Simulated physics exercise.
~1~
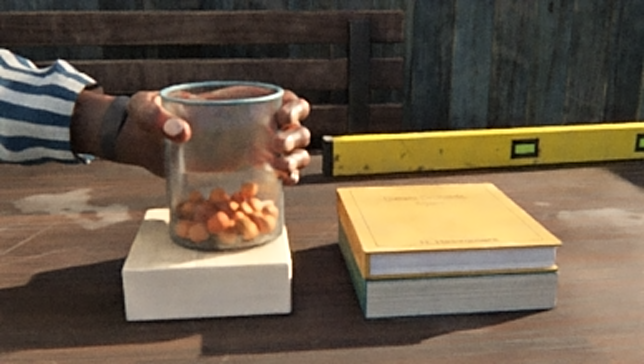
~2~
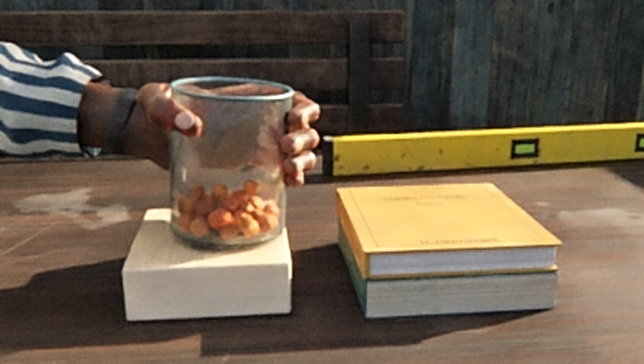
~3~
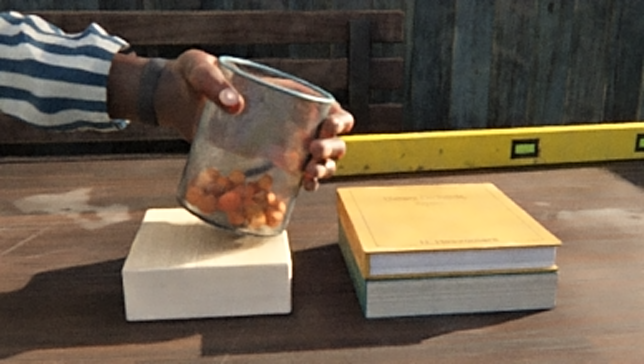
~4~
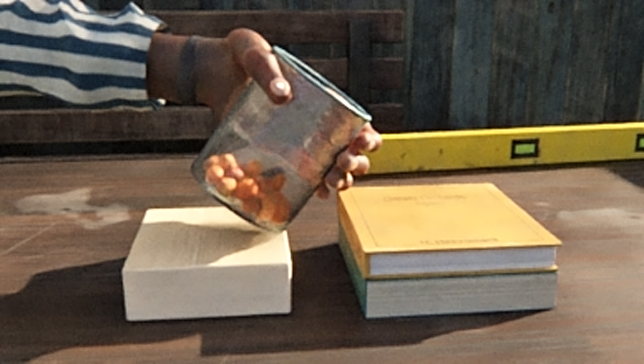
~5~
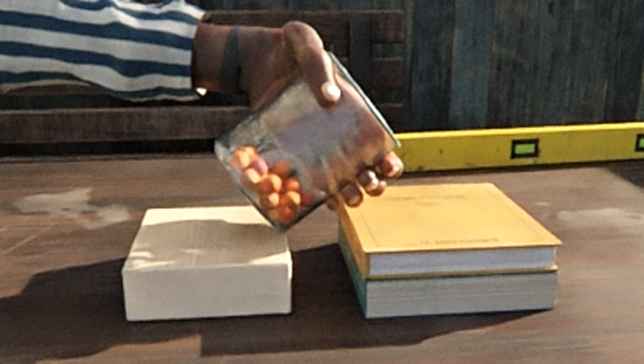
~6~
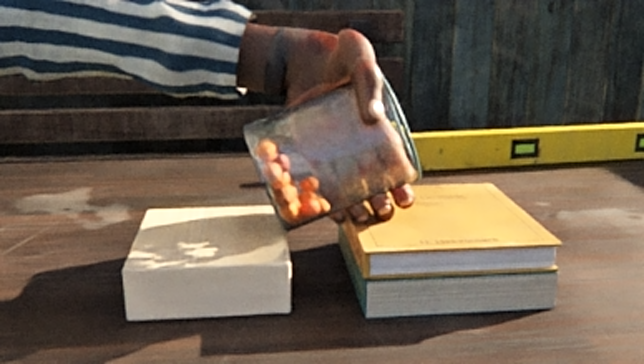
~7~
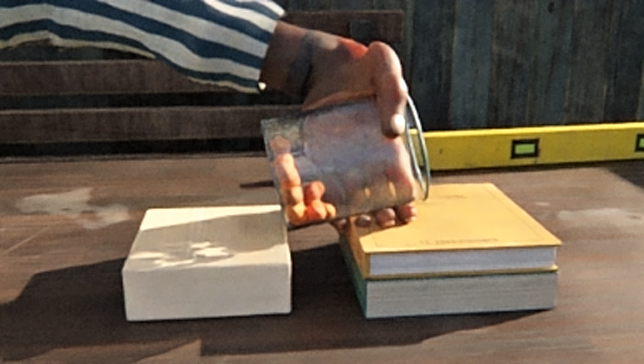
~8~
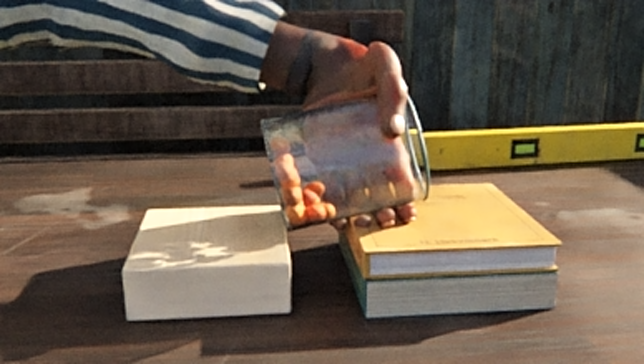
On a dark wooden table outdoors, a hand in a blue-and-white striped sleeve holds a clear glass of small orange pieces upright on a pale block. To the right lie two stacked books, the upper one yellow, with a yellow level behind them. The hand lifts the glass slightly, then tilts it rightward while carrying it toward the books. As the lean grows, the orange pieces gather near the base of the glass. Finally the glass lies almost on its side, its rim end resting on the books, still held, with the pieces all inside.
